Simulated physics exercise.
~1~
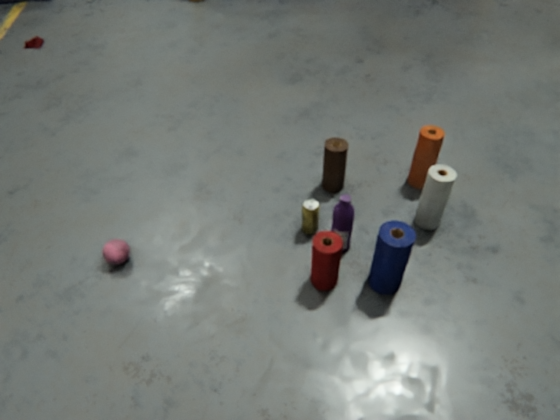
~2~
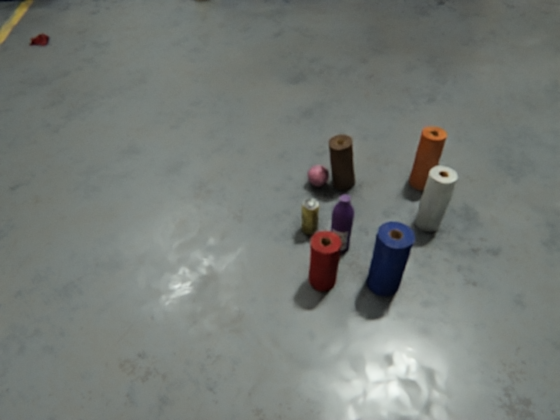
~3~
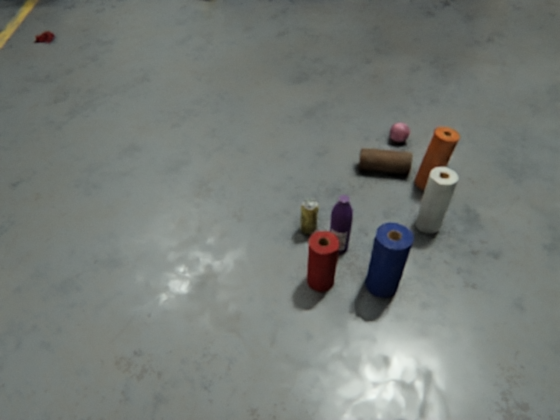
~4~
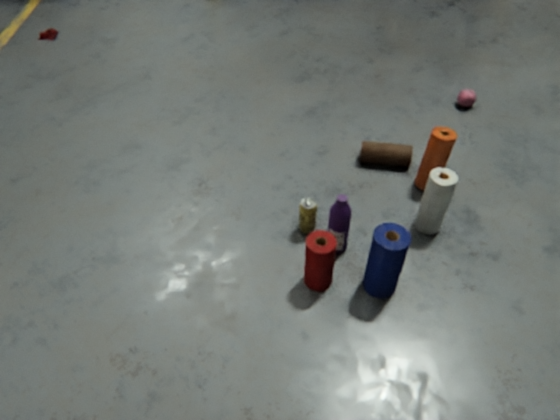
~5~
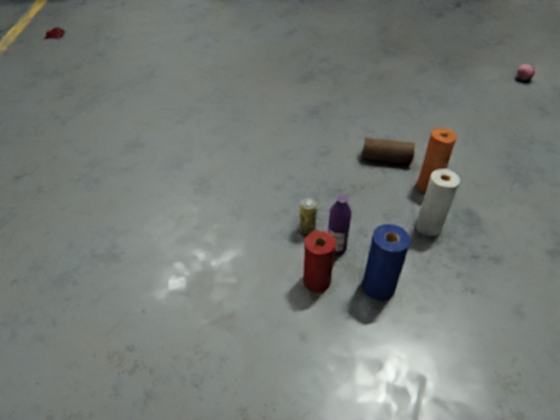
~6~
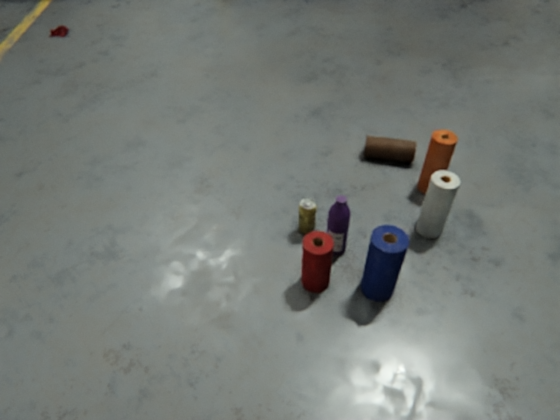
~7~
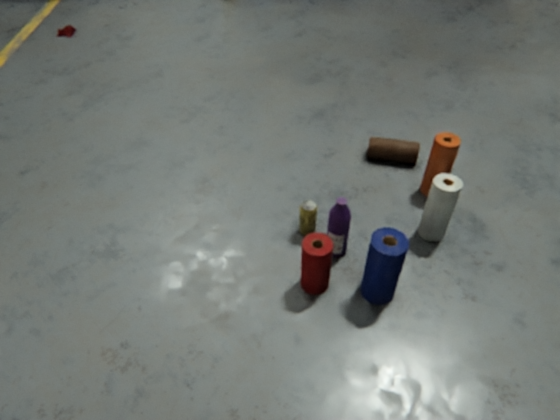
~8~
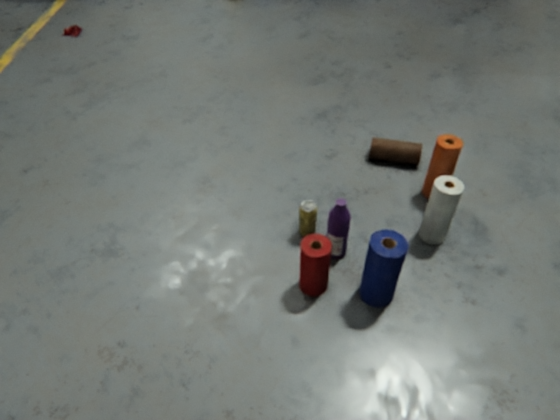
In the video, a pink ball rolls rightward across a gray floor toward a group of upright rolls, a purple bottle and a small yellow can, and the brown roll topples onto its side. The ball continues out of view at the right, leaving the other objects standing.
